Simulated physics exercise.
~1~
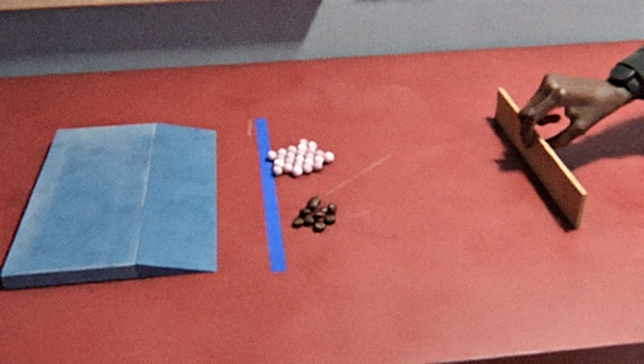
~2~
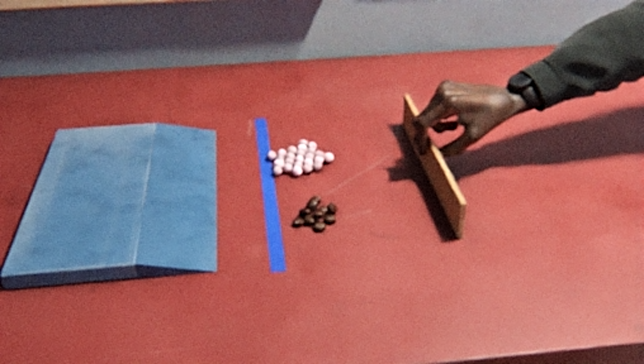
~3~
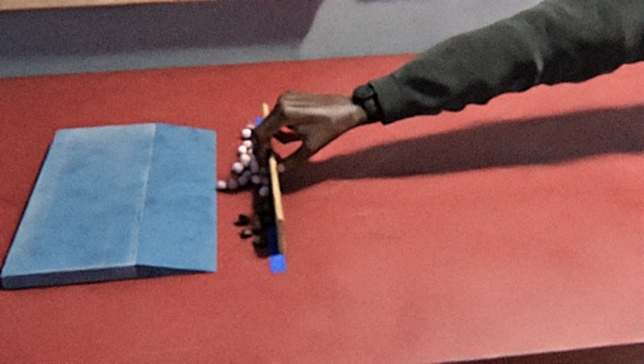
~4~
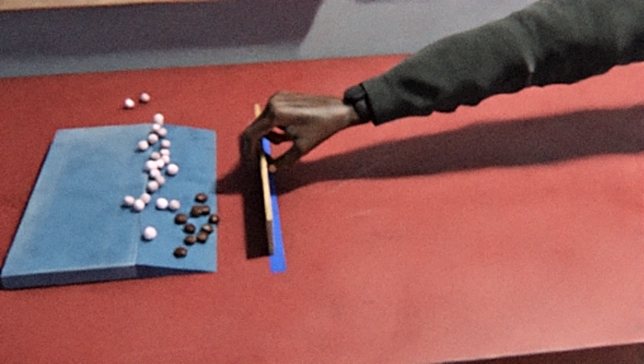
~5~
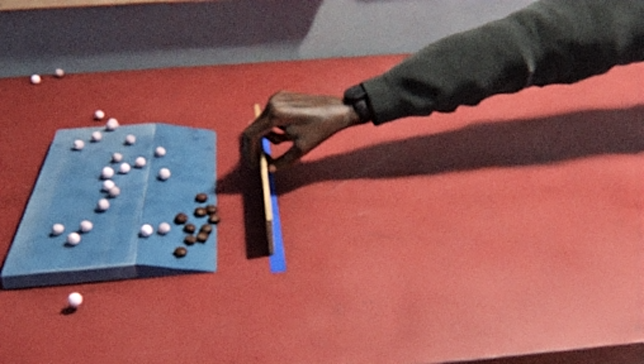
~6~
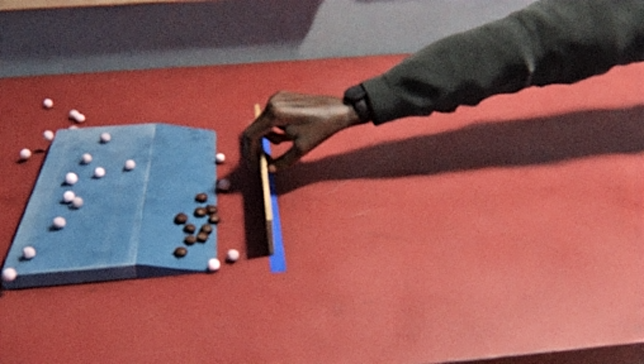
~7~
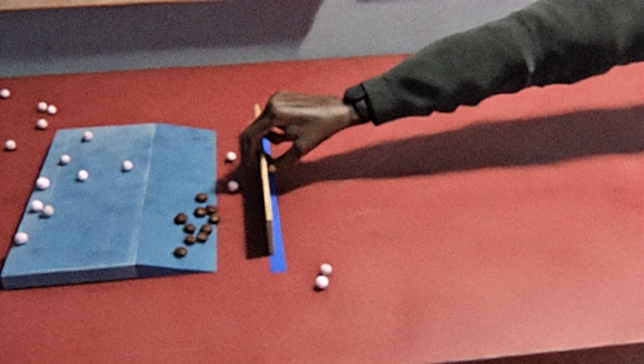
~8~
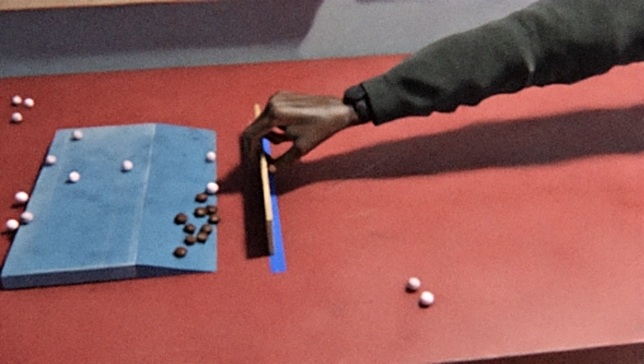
At the start, a hand holds an upright brown board at the right of a red table, while a cluster of pinkish-white balls and a cluster of dark brown bits sit beside a blue tape strip, near a blue slab with a sloping edge. The hand slides the board left, sweeps both clusters toward the slab, and stops at the tape. The pale balls roll up over the slab and scatter, while the dark bits halt on its near slope. Some pale balls roll off beyond it, and others come back, two rolling away to the lower right. At the end, the board stays at the tape, the dark bits rest in a clump on the slope, and the pale balls are widely spread.
